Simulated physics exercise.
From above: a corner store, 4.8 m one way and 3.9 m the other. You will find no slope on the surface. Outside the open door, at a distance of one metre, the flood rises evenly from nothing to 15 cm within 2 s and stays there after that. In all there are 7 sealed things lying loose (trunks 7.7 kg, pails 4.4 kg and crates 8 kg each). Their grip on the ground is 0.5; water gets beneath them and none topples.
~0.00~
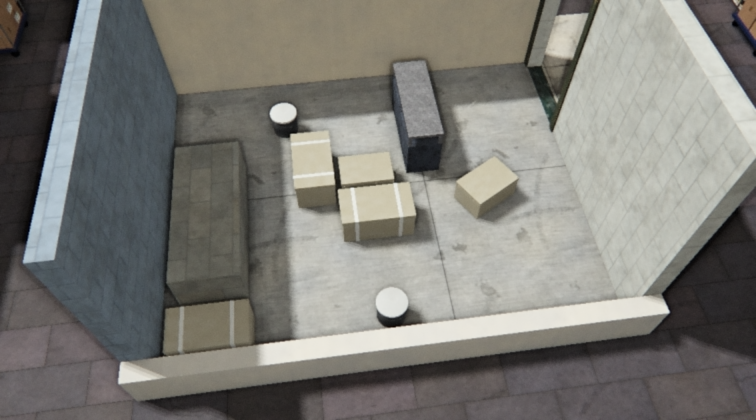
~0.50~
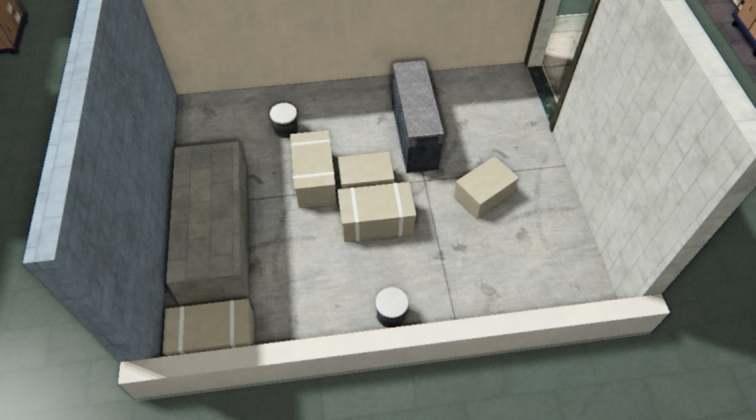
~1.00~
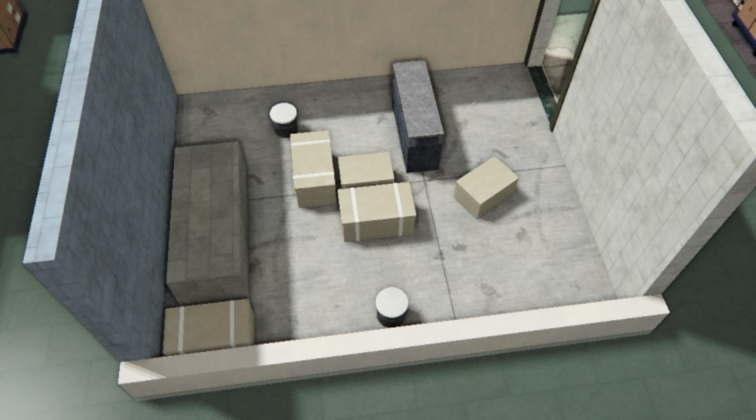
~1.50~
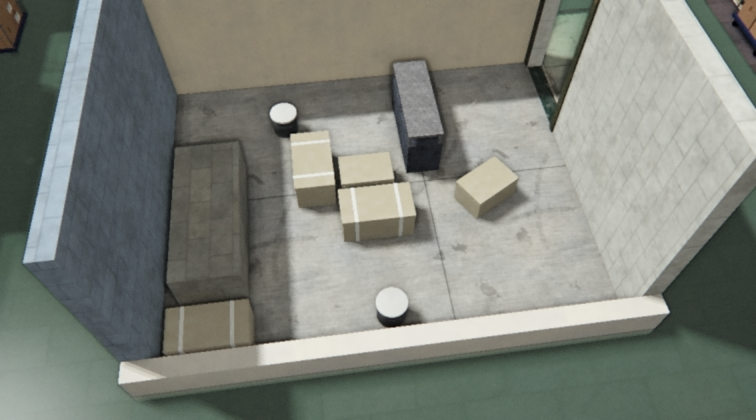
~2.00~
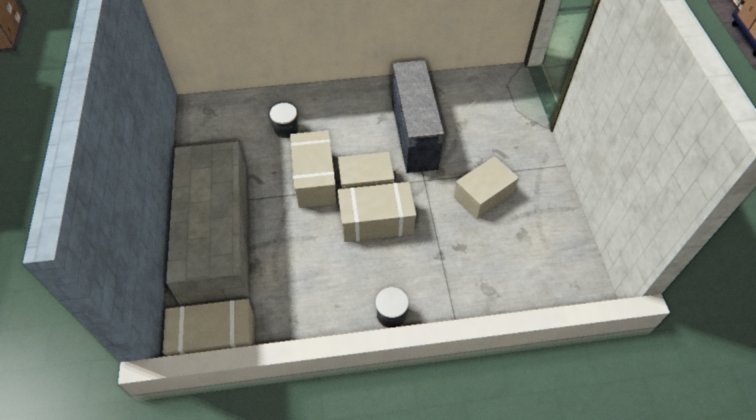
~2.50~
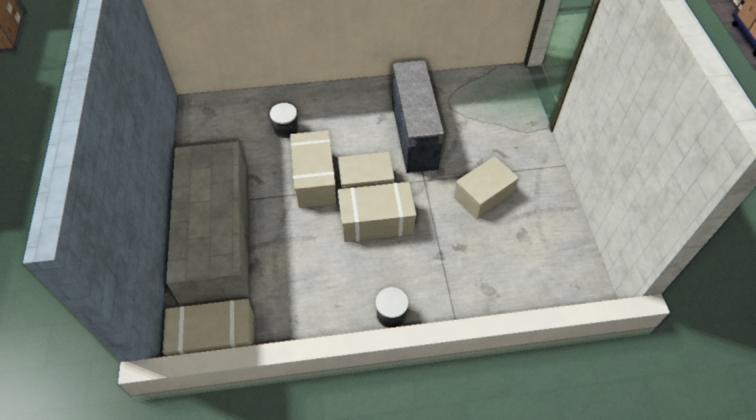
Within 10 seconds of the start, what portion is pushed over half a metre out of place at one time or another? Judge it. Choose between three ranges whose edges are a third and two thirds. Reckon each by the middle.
The range is the lowest, under a third.
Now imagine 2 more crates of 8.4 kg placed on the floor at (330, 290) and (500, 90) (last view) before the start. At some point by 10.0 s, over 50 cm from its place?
First one stays within it, second one exceeds it.
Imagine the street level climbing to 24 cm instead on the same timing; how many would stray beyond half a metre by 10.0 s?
Result: 3.
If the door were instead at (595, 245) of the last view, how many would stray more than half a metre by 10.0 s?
That would give 4.
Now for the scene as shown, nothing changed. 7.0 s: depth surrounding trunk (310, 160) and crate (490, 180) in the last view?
I'd estimate 2 cm for the first and 2 cm for the second.
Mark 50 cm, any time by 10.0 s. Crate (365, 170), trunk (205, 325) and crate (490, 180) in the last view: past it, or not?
One by one: Below; below; above.
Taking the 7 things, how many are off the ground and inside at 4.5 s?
At that time the total is 0.
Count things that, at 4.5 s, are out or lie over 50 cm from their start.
0.
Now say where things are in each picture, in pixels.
The first frame shows a trunk at (377, 202), on the bottom; a trunk at (312, 159), on the bottom; 0.0 m2 under water; 0 of 7 have shifted.
The second frame shows a trunk at (377, 202) rests on the ground; a trunk at (312, 159) rests on the ground; 0.0 m2 under water; 0 of 7 have shifted.
The third frame shows a trunk at (377, 202) rests on the ground; a trunk at (312, 159), on the bottom; 0.0 m2 under water; 0 of 7 have shifted.
The fourth frame shows a trunk at (377, 202), on the bottom; a trunk at (312, 159), on the bottom; water covers 0.0 m2; 0 of 7 have shifted.
The fifth frame shows a trunk at (377, 202), on the bottom; a trunk at (312, 159), on the bottom; water covers 0.3 m2; 0 of 7 have shifted.
The sixth frame shows a trunk at (377, 202), on the bottom; a trunk at (312, 159), on the bottom; water covers 1.0 m2; 0 of 7 have shifted.
After 3.5 s 0 of 7 are over 50 cm from their spots; 0 afloat.
After 4.5 s 0 of 7 are over 50 cm from their spots; 0 afloat.
After 7.0 s 1 of 7 are over 50 cm from their spots; 0 afloat.
After 10.0 s 1 of 7 are over 50 cm from their spots, and 1 have been at some point; 4 afloat.
